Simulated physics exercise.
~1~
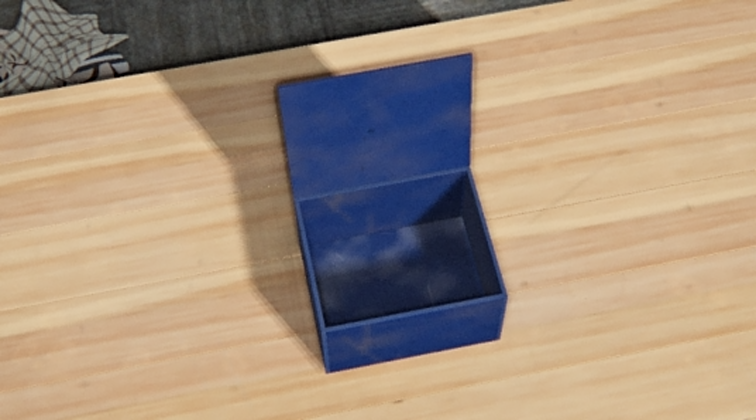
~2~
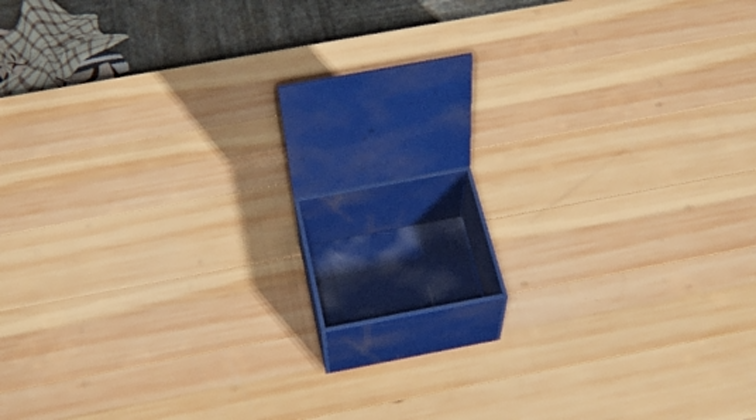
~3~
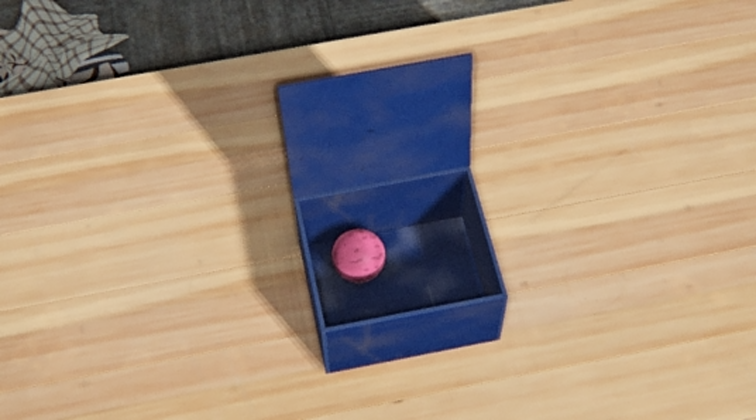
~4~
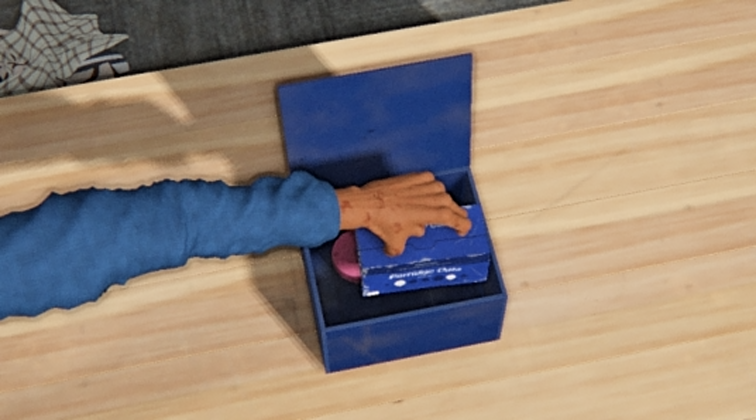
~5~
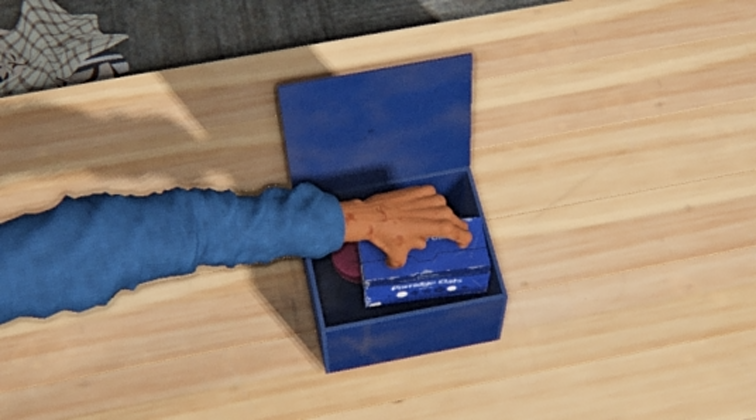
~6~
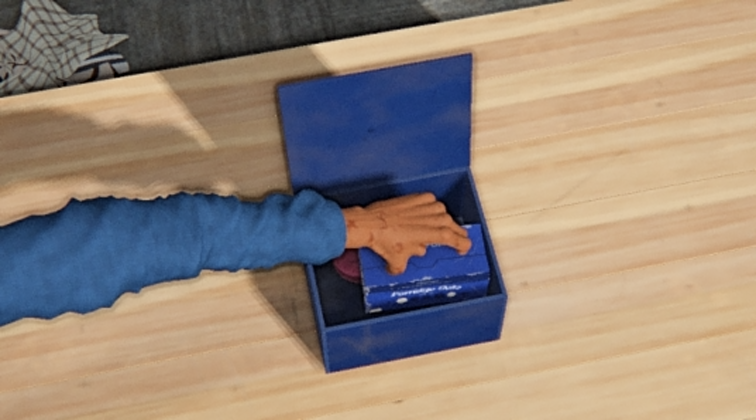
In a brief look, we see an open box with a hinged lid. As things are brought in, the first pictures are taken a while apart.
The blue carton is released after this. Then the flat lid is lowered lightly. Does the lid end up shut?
I expect the lid to fit.
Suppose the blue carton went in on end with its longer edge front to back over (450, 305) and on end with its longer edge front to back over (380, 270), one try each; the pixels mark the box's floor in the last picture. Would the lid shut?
In the first case it gets propped open; in the second case it comes fully down.
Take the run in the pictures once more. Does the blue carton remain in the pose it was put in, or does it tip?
The blue carton stays as it was set.
Then, 1.10 s after the last picture, lid starting down; blue carton slid a little near (423, 296).
Then, 1.70 s after the last picture, lid 46° above the rim; blue carton slid a little near (423, 296).
At rest, lid shut; moved from the start, blue carton; pink ball in place. Seen from the same camera at the end, blue carton near (423, 296).
